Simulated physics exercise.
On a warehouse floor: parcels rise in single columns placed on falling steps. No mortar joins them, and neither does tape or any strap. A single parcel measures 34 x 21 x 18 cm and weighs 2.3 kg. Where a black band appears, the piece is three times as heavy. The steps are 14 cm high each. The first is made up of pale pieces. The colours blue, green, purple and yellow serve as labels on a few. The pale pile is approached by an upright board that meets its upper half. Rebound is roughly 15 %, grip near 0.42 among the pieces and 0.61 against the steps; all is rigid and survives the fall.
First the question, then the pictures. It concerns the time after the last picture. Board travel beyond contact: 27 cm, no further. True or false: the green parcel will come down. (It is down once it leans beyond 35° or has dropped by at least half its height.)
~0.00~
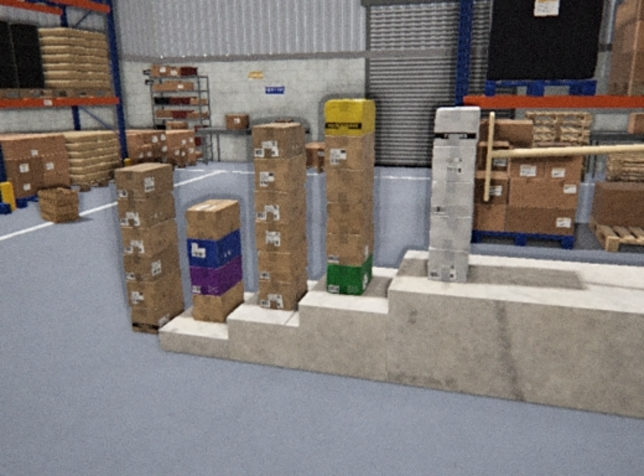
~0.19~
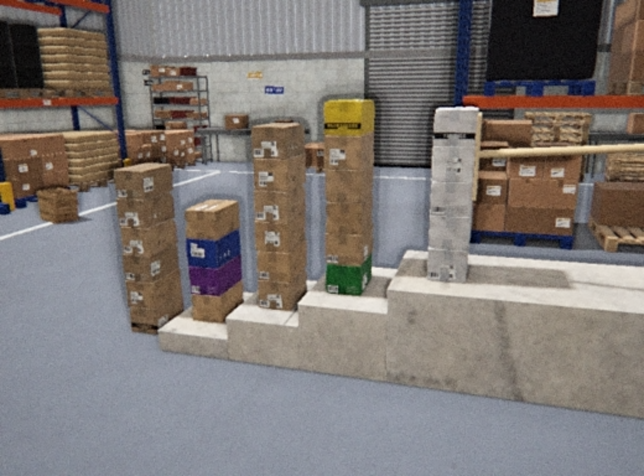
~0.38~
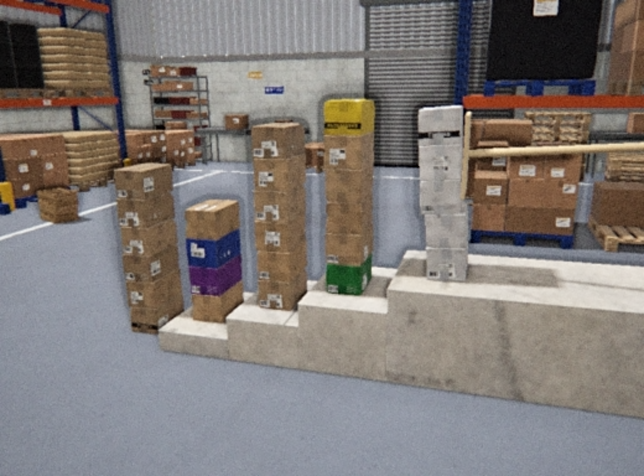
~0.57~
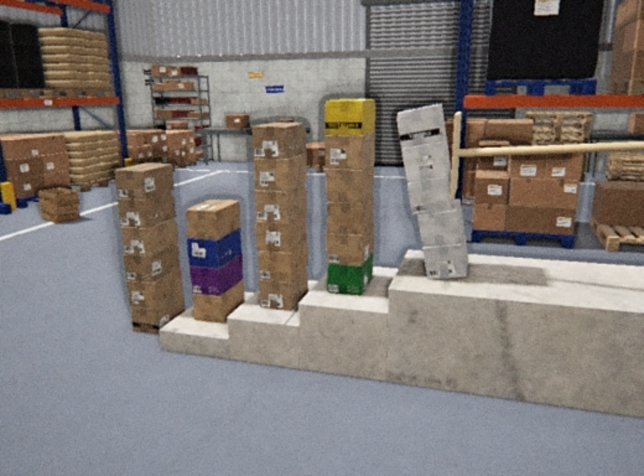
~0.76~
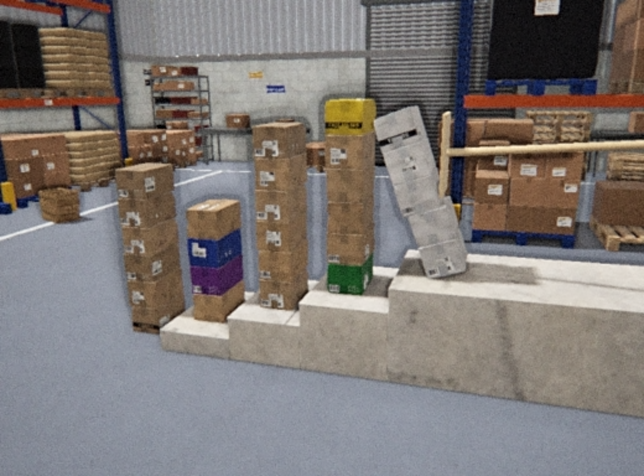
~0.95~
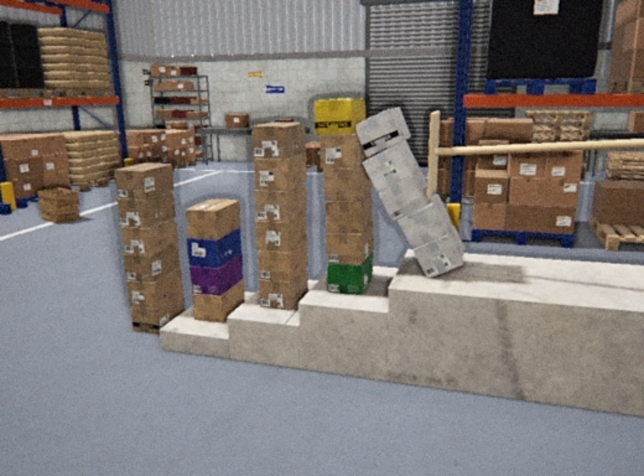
False.
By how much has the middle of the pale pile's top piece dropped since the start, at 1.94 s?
Roughly 30 cm lower.
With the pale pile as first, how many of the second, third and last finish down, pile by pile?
Number of pieces - second 5, third 5, last 5.
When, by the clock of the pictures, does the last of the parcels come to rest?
Rest time: Around 4.0 s.
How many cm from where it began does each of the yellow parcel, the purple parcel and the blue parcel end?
Displacements: Yellow = 200, purple = 40, blue = 70 (cm).
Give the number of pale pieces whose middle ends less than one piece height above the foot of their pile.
Number of pale pieces - 4.
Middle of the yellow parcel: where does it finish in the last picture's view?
It comes to rest around (113, 257) in the last view.
By 1.94 s, 5 of the pale pile down; 5 of the 22 other parcels down; green parcel unmoved; yellow parcel tilted 40°, 20 cm lower.
By 2.64 s, 5 of the pale pile down; 19 of the 22 other parcels down; green parcel unmoved; purple parcel tilted 59°, 13 cm lower.
When it is over (4.2 s), 5 of the pale pile down; 19 of the 22 other parcels down; green parcel unmoved; purple parcel on its side; yellow parcel tilted 46°, 97 cm lower. In pixels of the last frame, middles, green parcel near (350, 271), purple parcel near (166, 285).
